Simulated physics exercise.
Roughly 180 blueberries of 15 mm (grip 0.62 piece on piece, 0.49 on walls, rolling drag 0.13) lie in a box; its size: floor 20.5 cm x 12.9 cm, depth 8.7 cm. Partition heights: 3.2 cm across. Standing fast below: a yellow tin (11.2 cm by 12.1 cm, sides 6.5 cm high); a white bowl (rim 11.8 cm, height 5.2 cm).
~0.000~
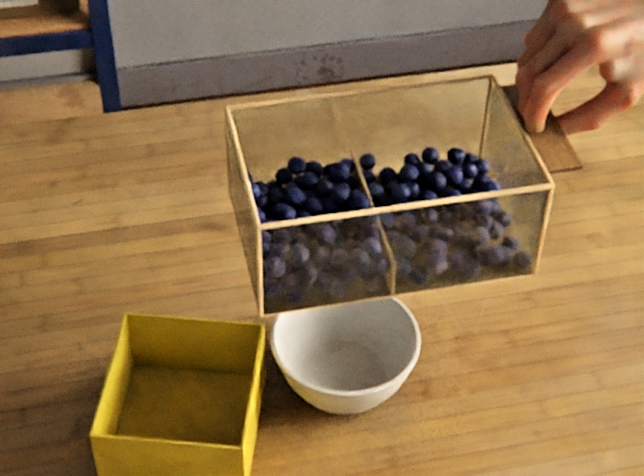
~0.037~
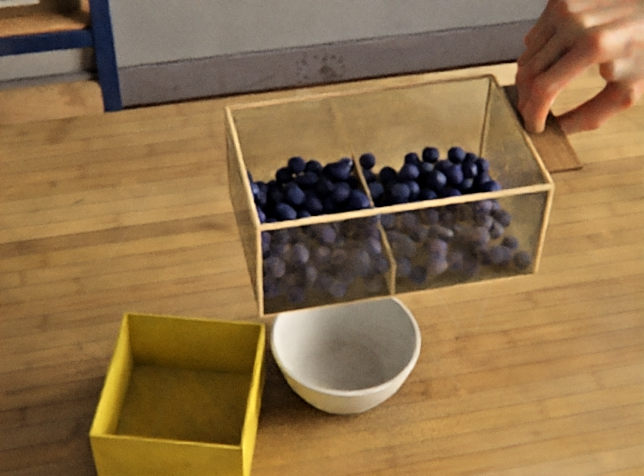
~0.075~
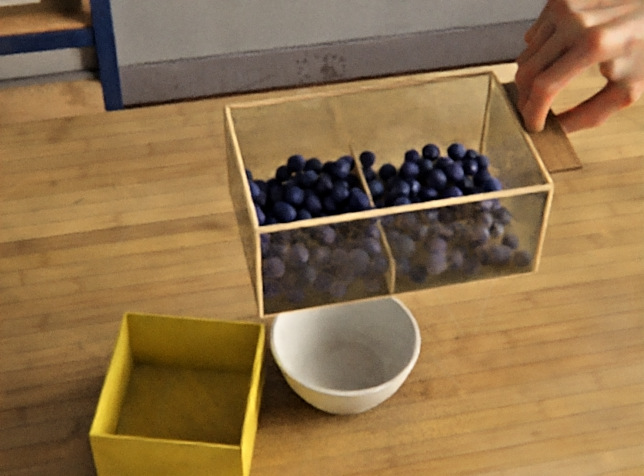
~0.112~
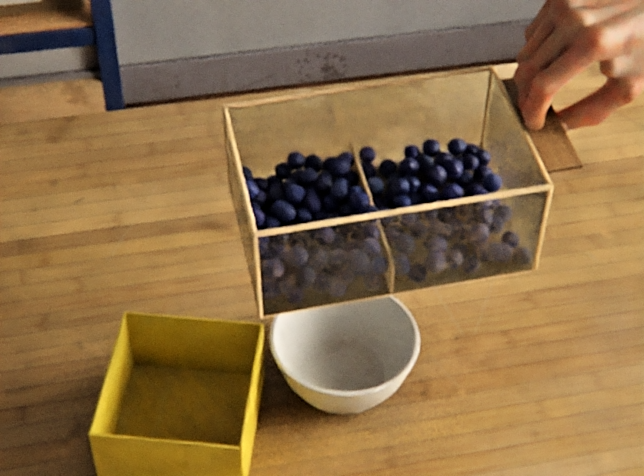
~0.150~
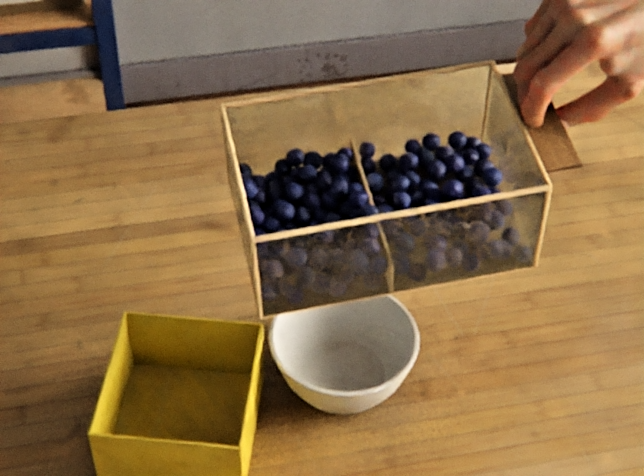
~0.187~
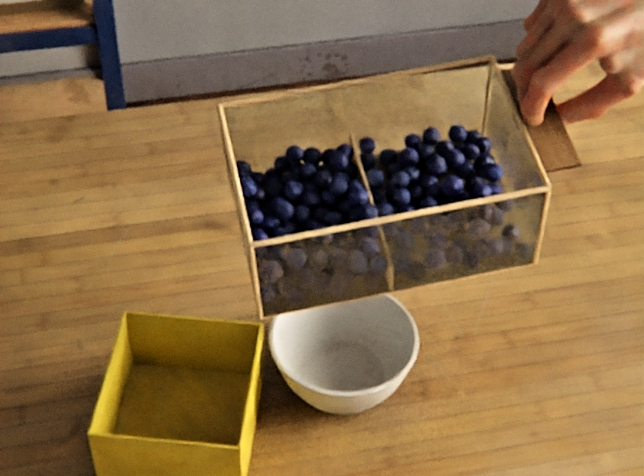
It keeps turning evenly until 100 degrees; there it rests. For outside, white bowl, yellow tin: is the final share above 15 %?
Outside yes, white bowl no, yellow tin no.
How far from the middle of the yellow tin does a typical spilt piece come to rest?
Some 16 cm.
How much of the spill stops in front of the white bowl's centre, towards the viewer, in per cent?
Some 100 per cent.
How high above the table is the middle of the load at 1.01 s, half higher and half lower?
About 22 cm.
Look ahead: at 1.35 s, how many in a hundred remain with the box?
Roughly 100 per cent.
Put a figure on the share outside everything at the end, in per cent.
About 65 per cent.
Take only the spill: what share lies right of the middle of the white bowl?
About 0 per cent.
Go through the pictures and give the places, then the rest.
In the first frame, box at (407, 216); tilt 0 degrees; leading edge at (242, 165); yellow tin at (181, 377); white bowl at (346, 336).
In the second frame, box at (407, 216); tilt 0 degrees; leading edge at (241, 165).
In the third frame, box at (406, 217); tilt 2 degrees; leading edge at (240, 166).
In the fourth frame, box at (405, 219); tilt 4 degrees; leading edge at (238, 168).
In the fifth frame, box at (403, 222); tilt 6 degrees; low side front left; leading edge at (236, 170).
In the sixth frame, box at (401, 224); tilt 9 degrees; low side front left; leading edge at (234, 173); yellow tin at (179, 376); white bowl at (344, 336). It turns about 70 degrees a second.
After 0.63 s, tilt 40 degrees; box 100 %; middle of all pieces near (357, 195).
After 1.01 s, tilt 67 degrees; box 100 %; middle of all pieces near (348, 214).
Then, at 1.35 s, tilt 92 degrees; box 100 %; middle of all pieces near (336, 245).
After 1.68 s, tilt 100 degrees; outside 10 %, box 70 %, in the air 20 %; middle of all pieces near (301, 340).
In the end, at 3.3 s, outside 65 %, white bowl 0 %, yellow tin 5 %, box 30 %.
